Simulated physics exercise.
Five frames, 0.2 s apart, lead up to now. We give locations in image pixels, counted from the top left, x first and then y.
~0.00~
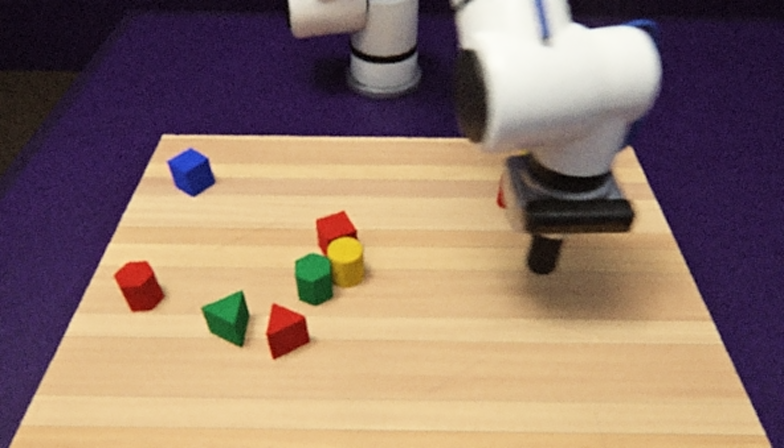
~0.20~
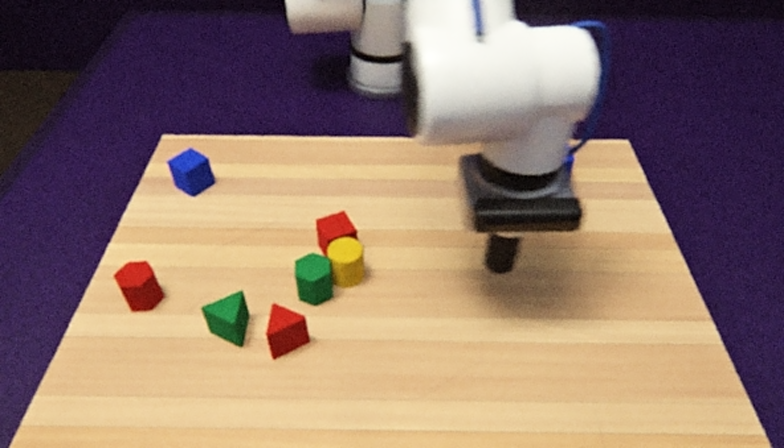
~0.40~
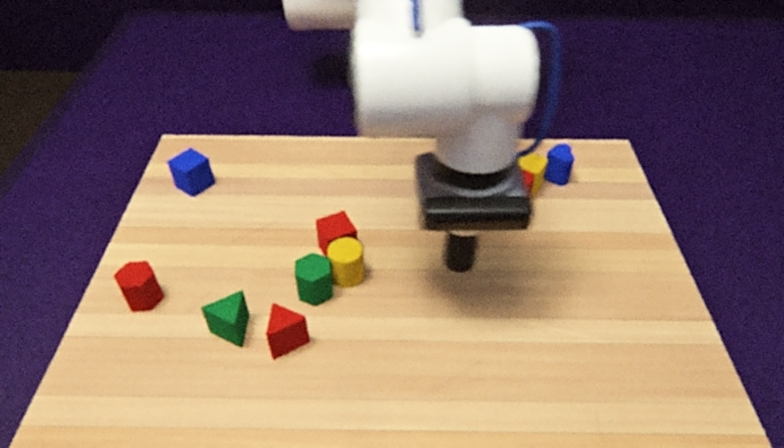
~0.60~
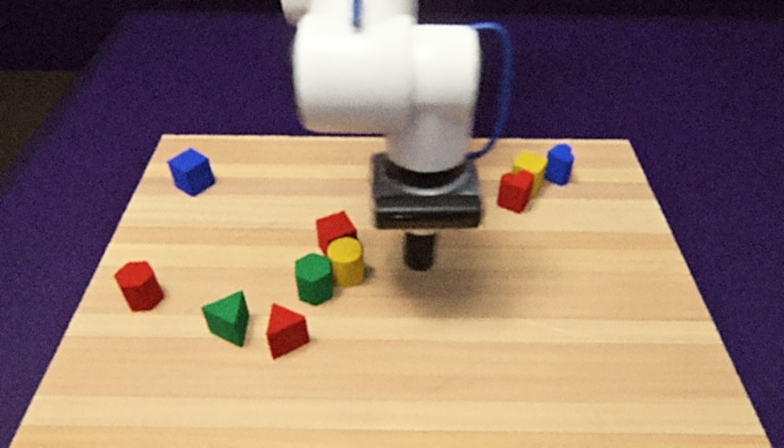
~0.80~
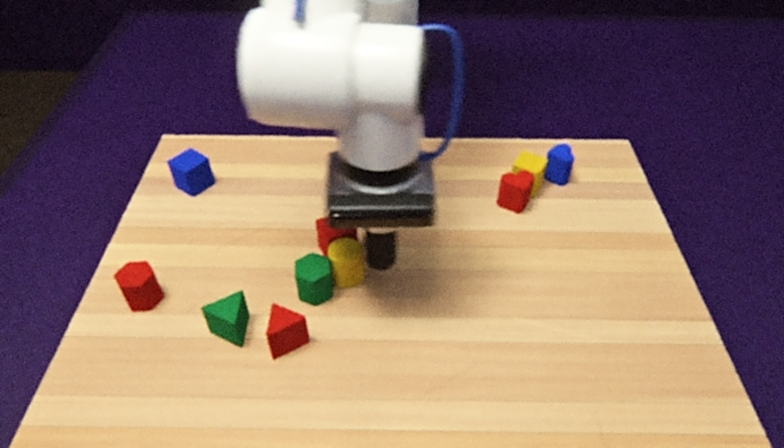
A robot arm glides steadily left above a wooden board while the colored blocks stay still.
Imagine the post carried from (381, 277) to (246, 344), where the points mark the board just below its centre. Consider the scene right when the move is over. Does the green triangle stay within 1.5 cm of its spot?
Yes, that is what happens.
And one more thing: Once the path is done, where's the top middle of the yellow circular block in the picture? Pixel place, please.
For the centre of its top, I'd go with (320, 251).
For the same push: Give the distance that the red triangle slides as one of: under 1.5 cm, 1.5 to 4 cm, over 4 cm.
Ends 1.5 to 4 cm away.
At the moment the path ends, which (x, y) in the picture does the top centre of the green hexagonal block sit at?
Around (276, 272).
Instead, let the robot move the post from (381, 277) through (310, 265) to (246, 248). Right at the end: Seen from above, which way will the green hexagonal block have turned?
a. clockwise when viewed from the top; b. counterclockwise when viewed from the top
I'll go with b - counterclockwise when viewed from the top.
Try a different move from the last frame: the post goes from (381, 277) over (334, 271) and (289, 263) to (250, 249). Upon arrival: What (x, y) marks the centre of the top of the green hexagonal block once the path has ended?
If I read the scene right, the answer is (290, 271).
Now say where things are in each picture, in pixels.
In the first frame, post's lower end (541, 264); green triangle (226, 306); red triangle (282, 318); green hexagonal block (312, 266); yellow circular block (345, 249).
In the second frame, post (499, 263); blocks still.
In the third frame, post (459, 262); blocks still.
In the fourth frame, post (420, 261); blocks still.
In the fifth frame, post (381, 259); green triangle (226, 306); red triangle (282, 318); green hexagonal block (312, 266); yellow circular block (345, 249).
The first path, step by step. One third of the way, post (337, 281); green hexagonal block (291, 269), turned 45° anticlockwise; yellow circular block (320, 251).
Two thirds of the way, post (290, 303); green hexagonal block (276, 272); yellow circular block (320, 251).
At the end, post (240, 327); green triangle (213, 309), turned 30° clockwise; red triangle (263, 335), turned 60° anticlockwise; green hexagonal block (276, 272); yellow circular block (320, 251).
